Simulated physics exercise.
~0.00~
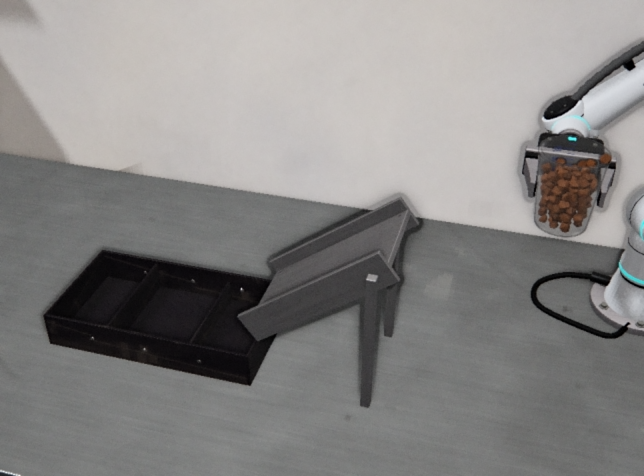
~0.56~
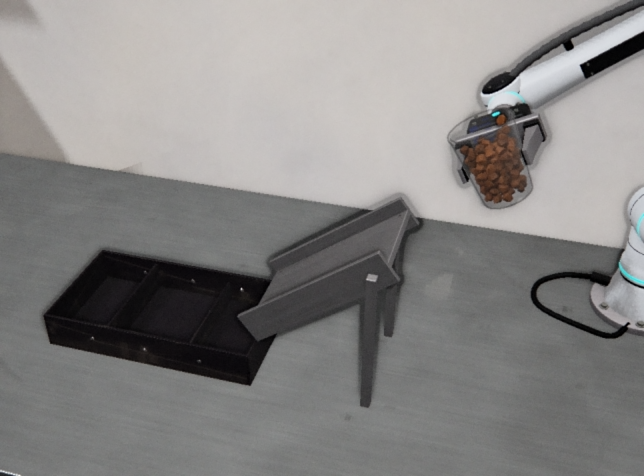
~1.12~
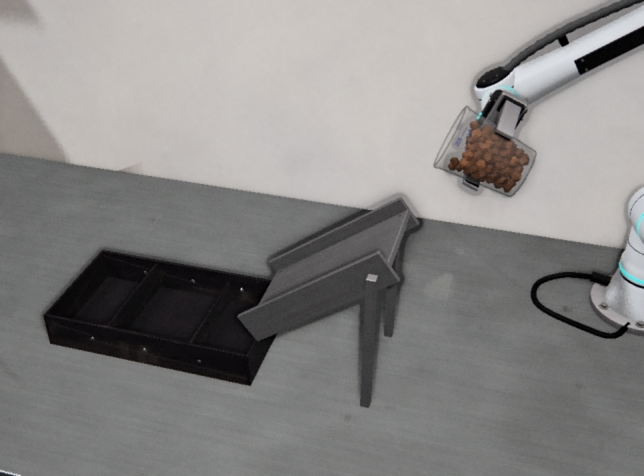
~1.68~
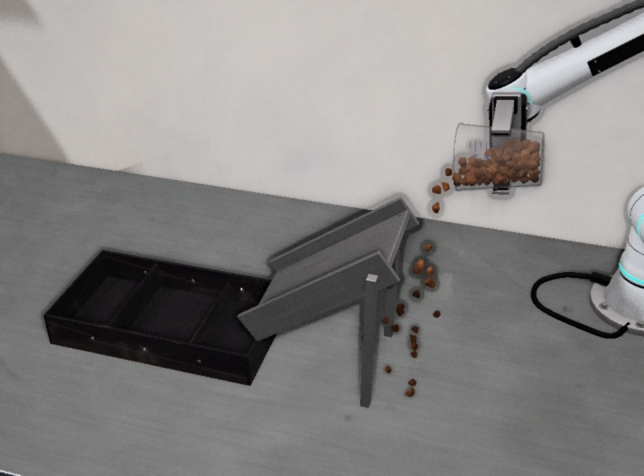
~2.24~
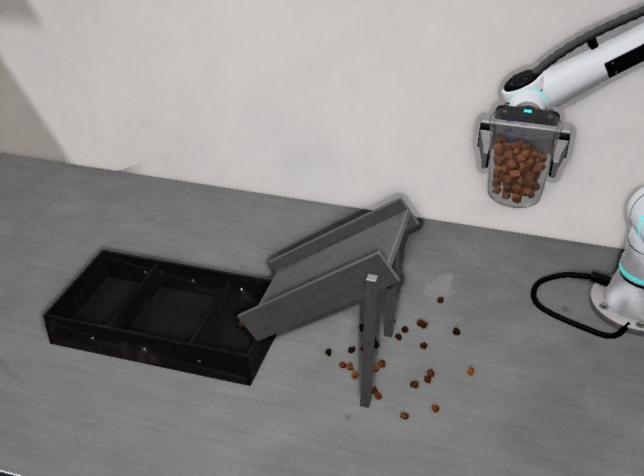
Brown pellets spilled onto the gray table when a robot arm moved its clear cup left and tipped it short of a sloped chute. The arm then turned the cup upright, still holding most of them, with the rest scattered around the chute's legs.
